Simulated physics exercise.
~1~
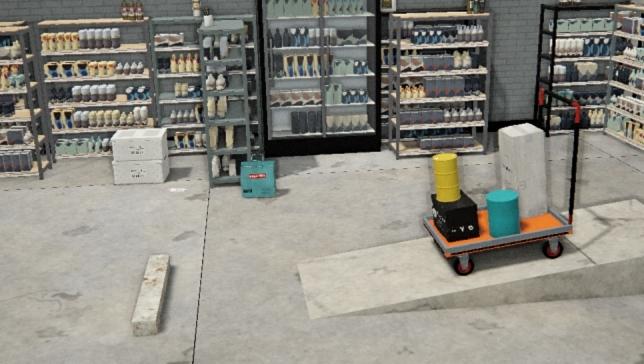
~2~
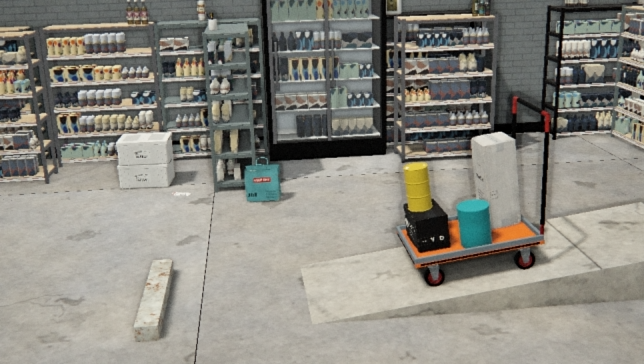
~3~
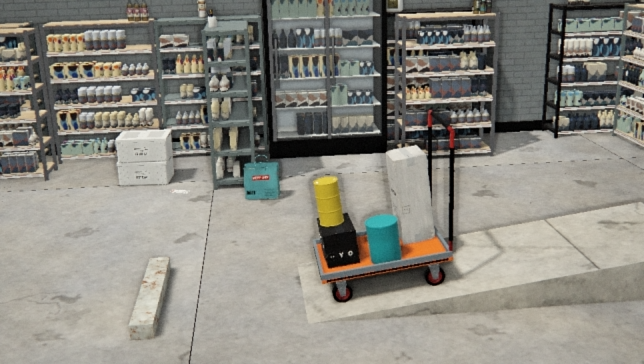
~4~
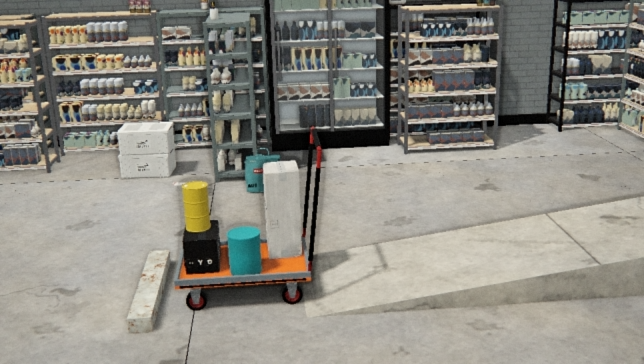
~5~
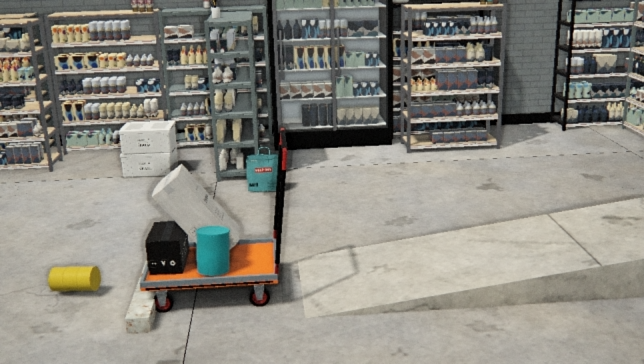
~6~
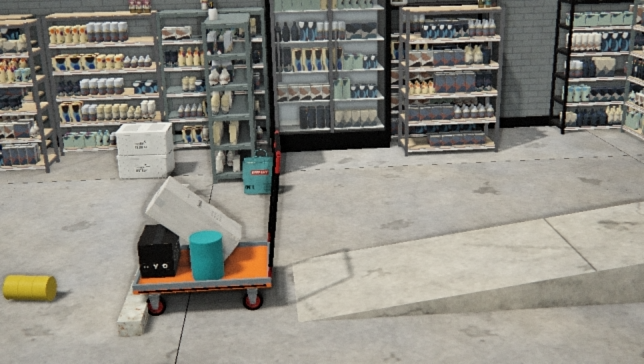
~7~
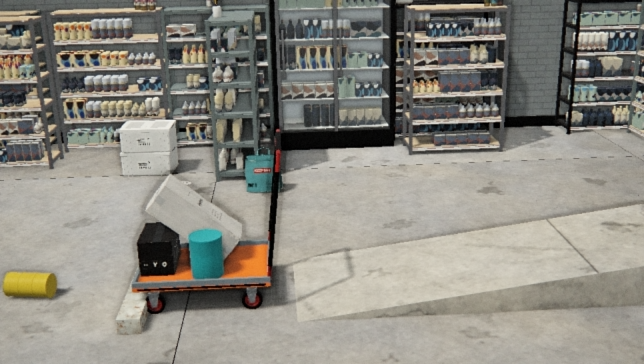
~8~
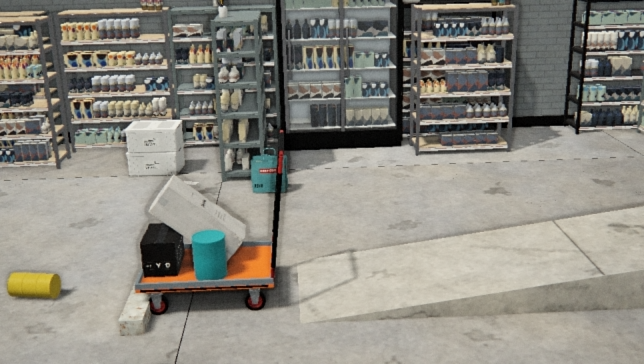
An orange trolley with a red-and-black handle stands on a pale concrete ramp at the right, seen from slightly above in a room lined with shoe shelves. It carries a yellow canister on a black box, a turquoise pail and a tall white box. The trolley rolls left down the ramp and across the flat floor to a low kerb, where it stops abruptly. The canister topples off to the left and rolls a little farther, while the white box tips over. Finally, the white box leans aboard behind the upright pail and black box, with the canister lying on the floor.
